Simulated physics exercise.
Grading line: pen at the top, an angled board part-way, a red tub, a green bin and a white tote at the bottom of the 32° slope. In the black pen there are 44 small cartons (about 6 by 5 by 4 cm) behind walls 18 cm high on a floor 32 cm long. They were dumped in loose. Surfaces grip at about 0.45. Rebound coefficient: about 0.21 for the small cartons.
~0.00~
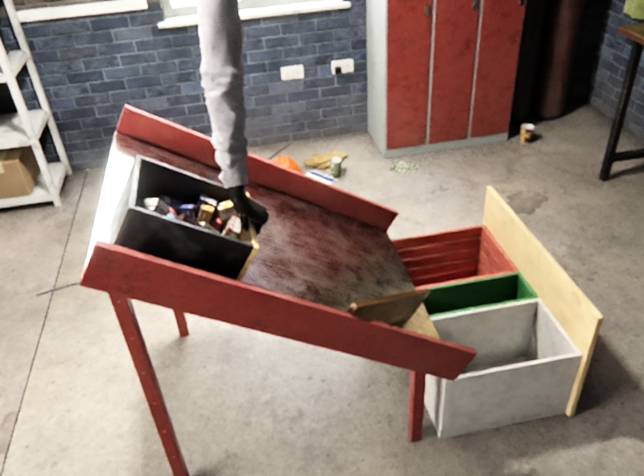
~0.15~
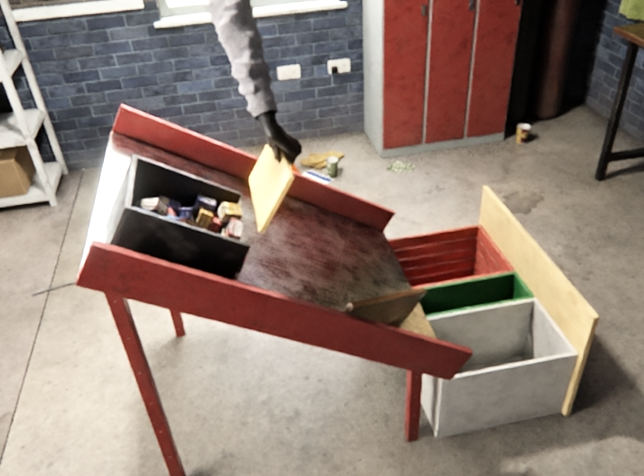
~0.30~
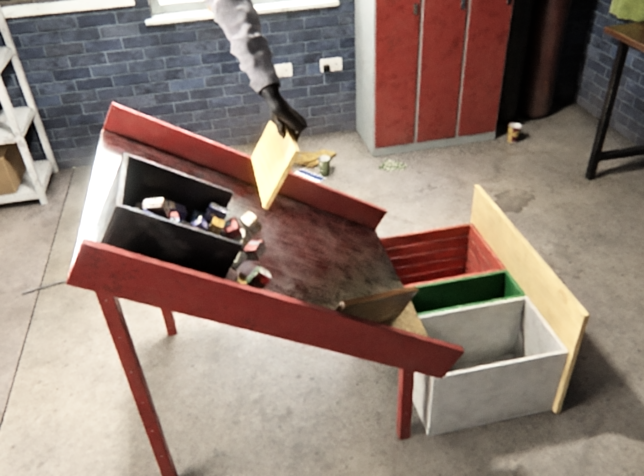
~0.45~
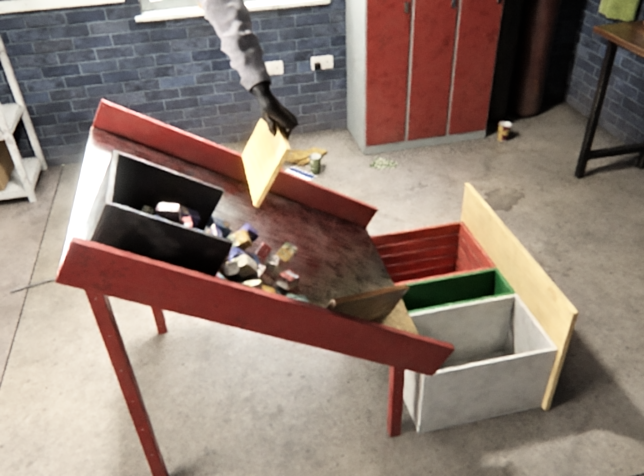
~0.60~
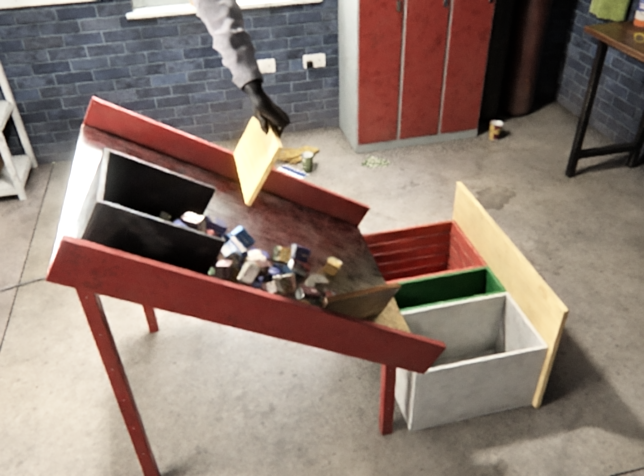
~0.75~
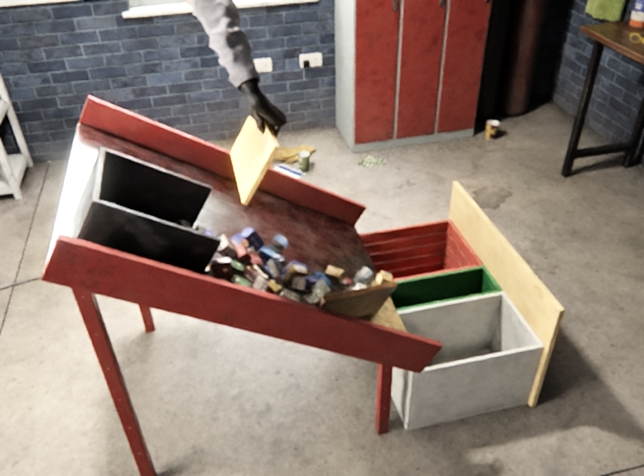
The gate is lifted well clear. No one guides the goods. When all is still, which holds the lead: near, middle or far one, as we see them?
Look in the centre one, the green bin.
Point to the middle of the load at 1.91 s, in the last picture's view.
Near (427, 333).
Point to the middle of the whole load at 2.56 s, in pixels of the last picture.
Near (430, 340).
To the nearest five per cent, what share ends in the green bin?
About 65 per cent.
After 1.04 s, 5 in the green bin, 37 on the slope and 2 in the air.
After 1.40 s, 4 in the red tub, 15 in the green bin, 2 in the white tote, 20 on the slope and 3 in the air.
After 1.91 s, 4 in the red tub, 27 in the green bin, 6 in the white tote, 5 on the slope and 2 in the air.
Outcome (at 2.56 s), 4 in the red tub, 29 in the green bin, 8 in the white tote and 3 on the slope.
